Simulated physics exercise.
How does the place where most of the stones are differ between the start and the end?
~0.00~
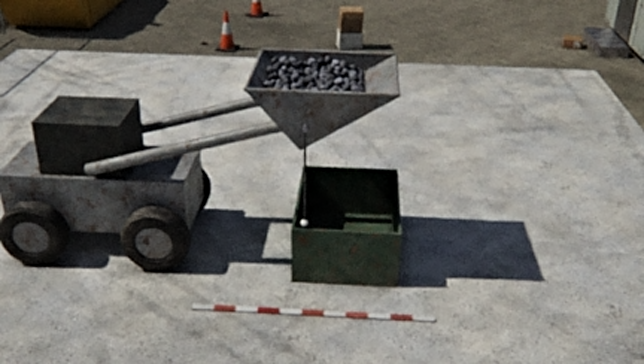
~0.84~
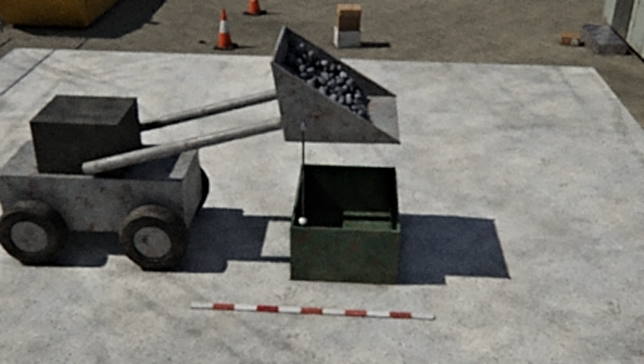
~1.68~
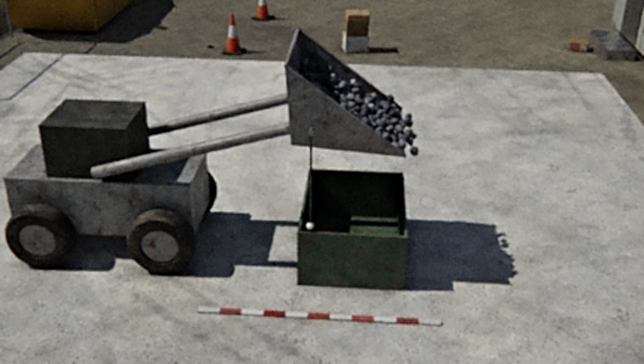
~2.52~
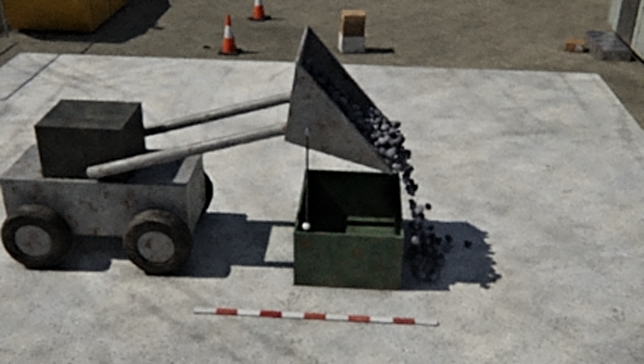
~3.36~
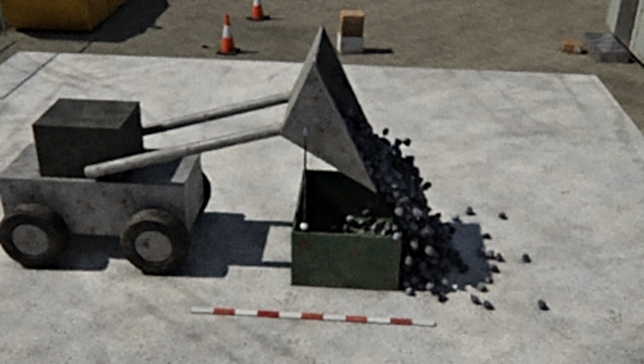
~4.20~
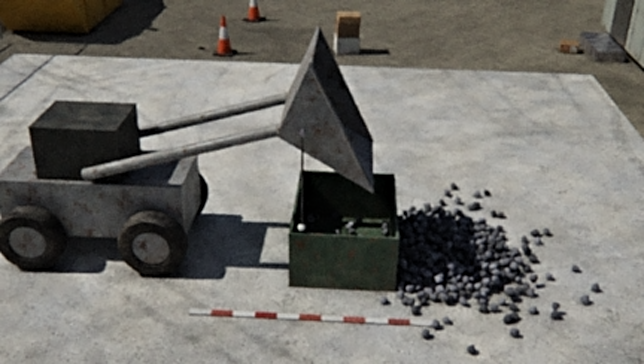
At the start the stones sit in the raised bucket above the green bin. By the end most of them lie in a spread heap on the ground to the right of the bin.
